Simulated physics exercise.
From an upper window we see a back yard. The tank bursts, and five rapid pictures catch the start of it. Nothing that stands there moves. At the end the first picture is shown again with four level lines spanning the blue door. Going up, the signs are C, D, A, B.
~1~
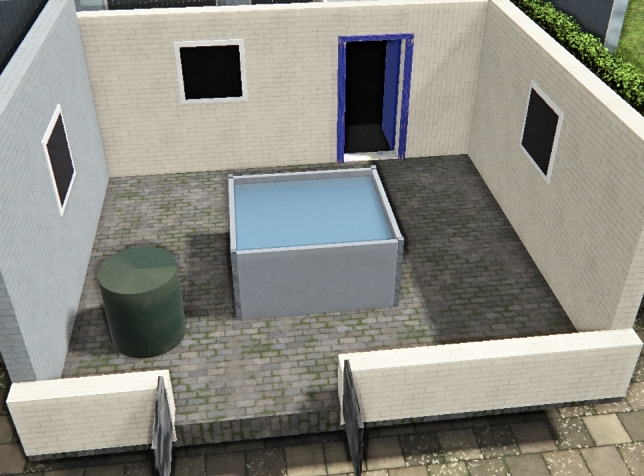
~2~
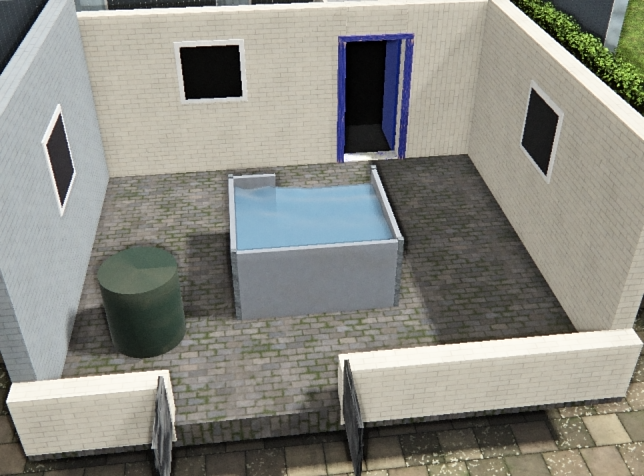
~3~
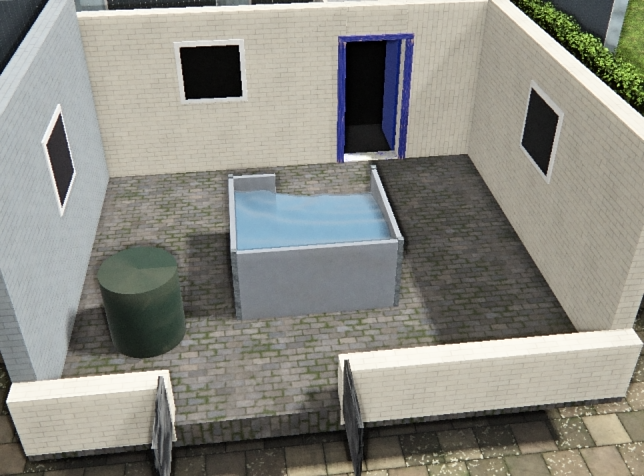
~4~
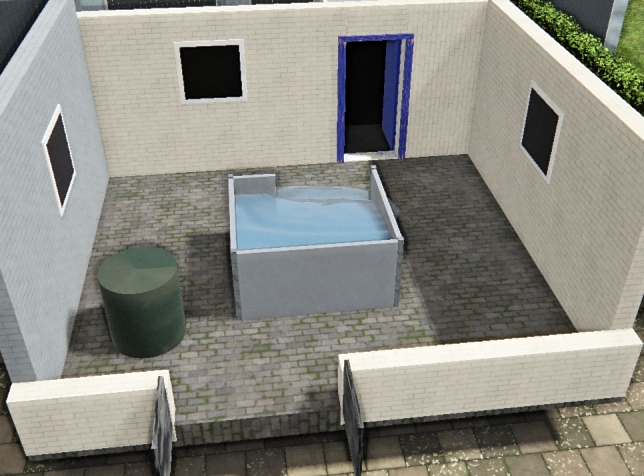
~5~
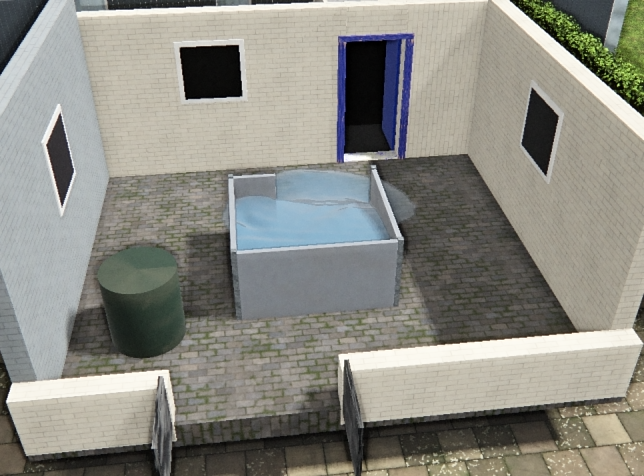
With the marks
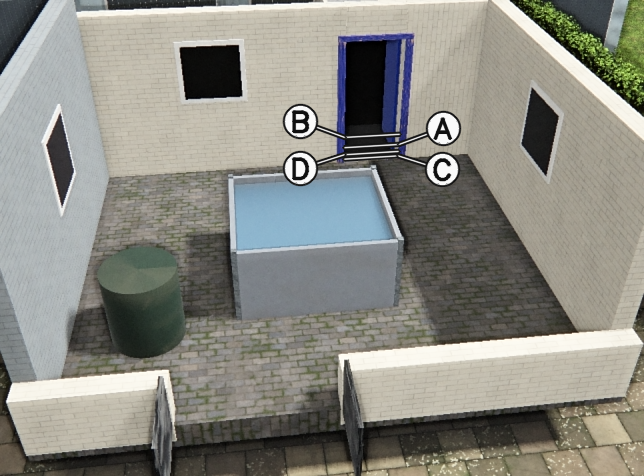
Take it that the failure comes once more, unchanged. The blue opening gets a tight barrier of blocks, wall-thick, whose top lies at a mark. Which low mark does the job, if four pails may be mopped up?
B will do.
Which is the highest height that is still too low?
That would be A.
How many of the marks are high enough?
One of them.
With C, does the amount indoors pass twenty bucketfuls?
Yes.
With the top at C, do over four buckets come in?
Yes, it does.
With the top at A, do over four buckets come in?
Yes, it does.
On the marked copy, A at (371, 146); B at (372, 135); C at (371, 157); D at (371, 153); from the bottom up C, D, A, B.
If A is chosen, about 9 bucketfuls get in.
If B is chosen, a splash gets over, under a bucket.
If C is chosen, dozens of bucketfuls pour in.
If D is chosen, dozens of bucketfuls pour in.
